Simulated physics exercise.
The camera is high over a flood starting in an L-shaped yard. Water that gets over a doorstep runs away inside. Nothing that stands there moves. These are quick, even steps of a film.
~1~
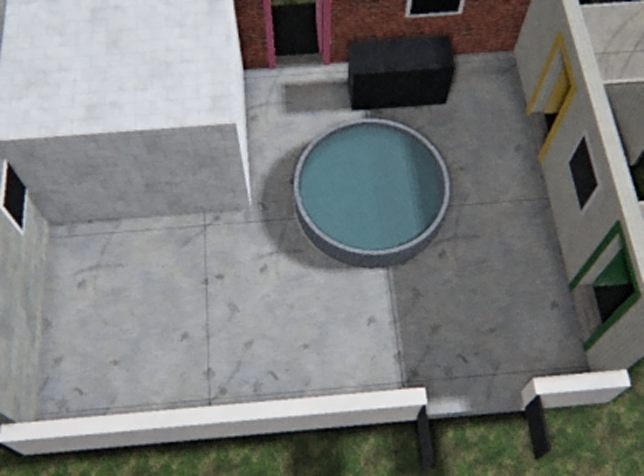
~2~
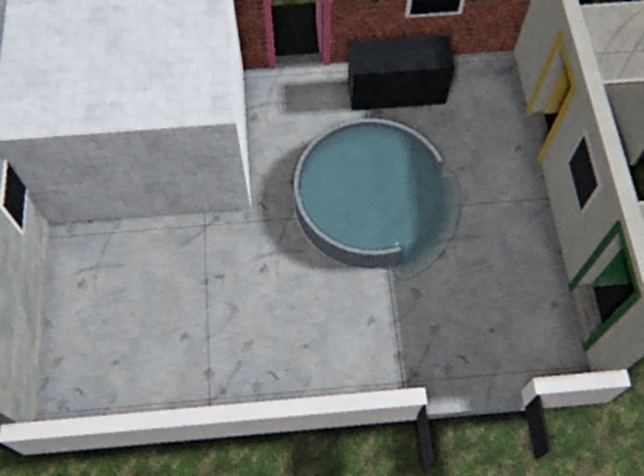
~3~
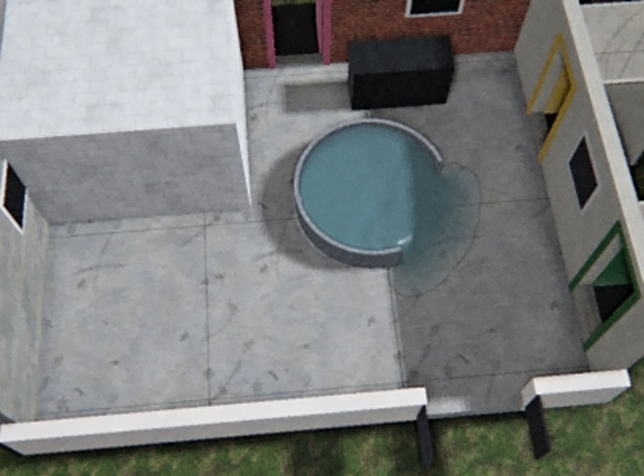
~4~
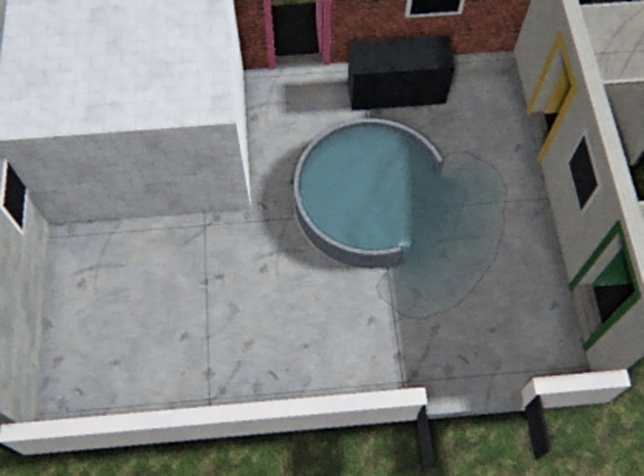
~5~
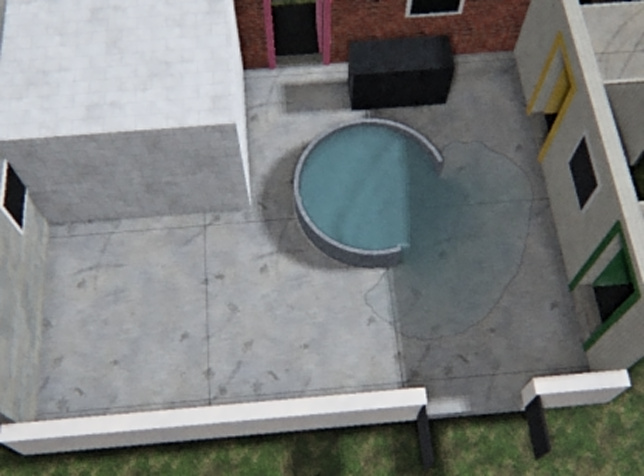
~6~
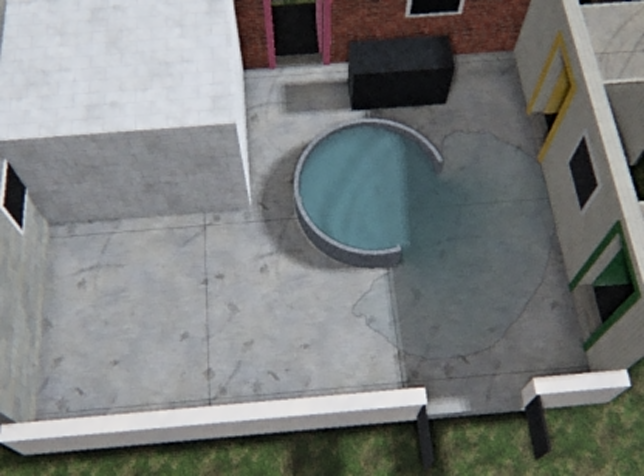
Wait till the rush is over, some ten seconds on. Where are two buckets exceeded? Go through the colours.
One by one: The yellow door admits no more than that; the green door admits no more than that; the pink door admits no more than that.
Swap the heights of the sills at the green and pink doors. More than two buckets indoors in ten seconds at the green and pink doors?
My reading: The green one lets more in; the pink one holds.
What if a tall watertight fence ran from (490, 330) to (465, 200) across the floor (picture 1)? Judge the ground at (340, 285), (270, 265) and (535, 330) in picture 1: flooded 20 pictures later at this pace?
As listed: Dry, free of water, flooded.
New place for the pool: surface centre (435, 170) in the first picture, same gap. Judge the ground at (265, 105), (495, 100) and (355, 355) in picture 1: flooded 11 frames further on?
In turn: Not flooded, covered, not flooded.
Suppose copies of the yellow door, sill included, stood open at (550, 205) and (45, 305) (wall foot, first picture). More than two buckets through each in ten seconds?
In that order: Passes that mark, is under.
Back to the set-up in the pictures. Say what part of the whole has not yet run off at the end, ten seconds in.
Roughly 78 per cent.
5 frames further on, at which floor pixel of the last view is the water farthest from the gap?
Near (586, 385).
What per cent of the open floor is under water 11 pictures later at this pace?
Near 25 in a hundred.
A moment on, water covers 25 % of the floor; the yellow door wet at the sill, nothing in, the green door wet at the sill, nothing in, the pink door not reached.
Next, water covers 25 % of the floor; the yellow door wet at the sill, nothing in, the green door wet at the sill, nothing in, the pink door not reached.
Then, water covers 35 % of the floor; the yellow door wet at the sill, nothing in, the green door wet at the sill, nothing in, the pink door not reached.
Later, water covers 70 % of the floor; the yellow door under two buckets in, the green door wet at the sill, nothing in, the pink door wet at the sill, nothing in.
In the end, water covers 95 % of the floor; the yellow door under two buckets in, the green door wet at the sill, nothing in, the pink door wet at the sill, nothing in.
